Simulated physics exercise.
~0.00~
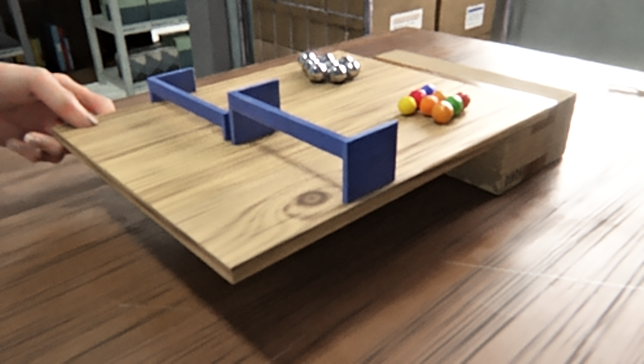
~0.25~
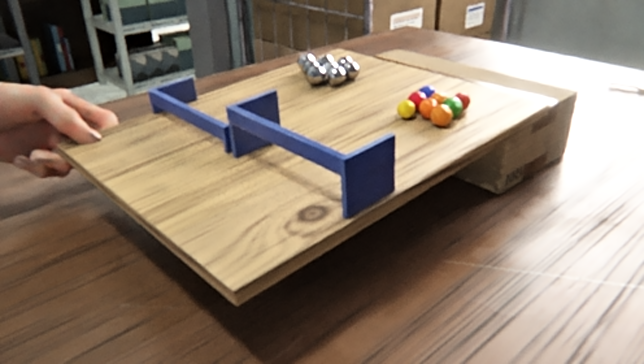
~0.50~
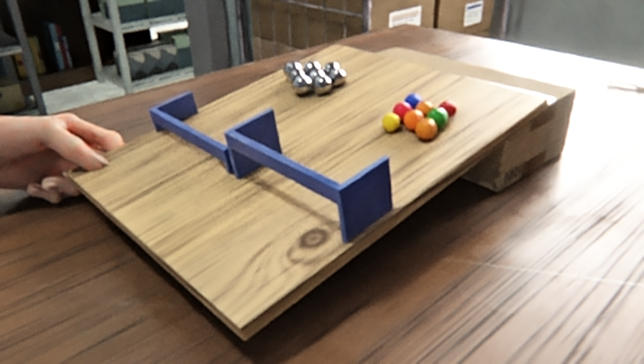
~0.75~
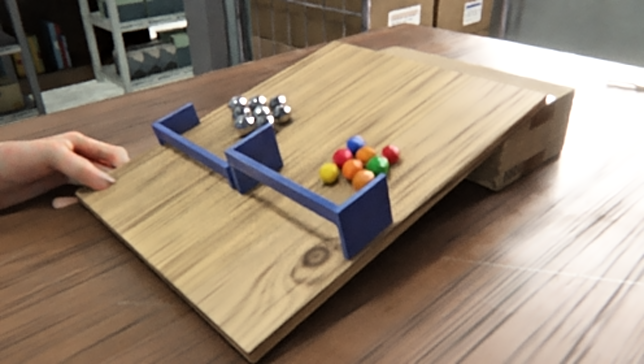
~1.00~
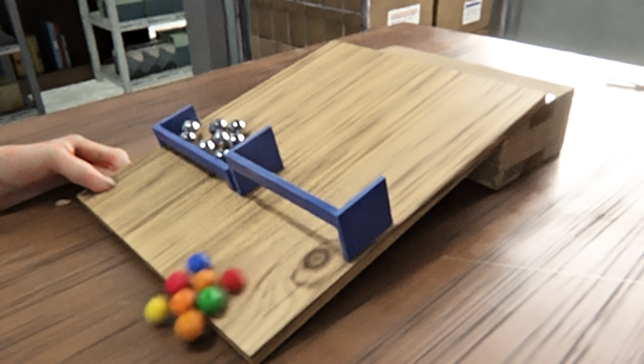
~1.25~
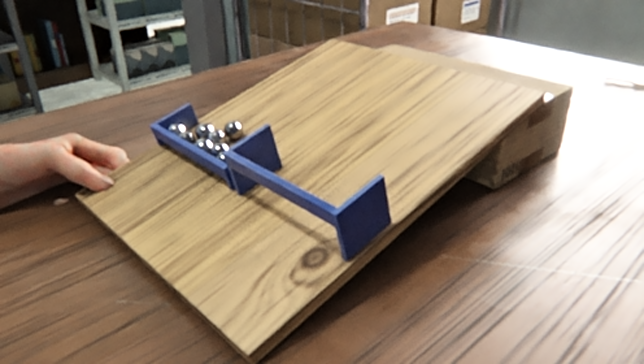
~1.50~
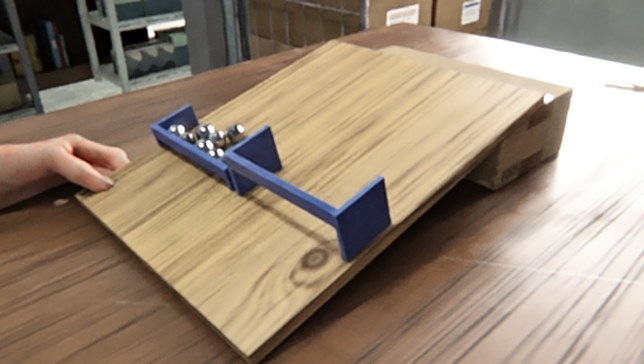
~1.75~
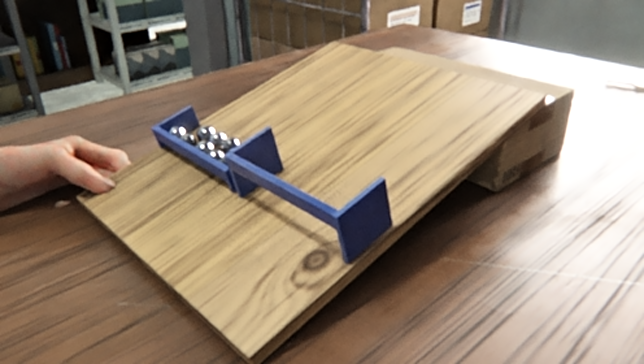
The footage shows a hand lowering one end of a wooden board propped on a box until clusters of colorful balls and shiny metallic pieces slide down; the colorful balls pass under the nearer blue bar and leave view, while the metallic ones stay gathered behind the farther bar.
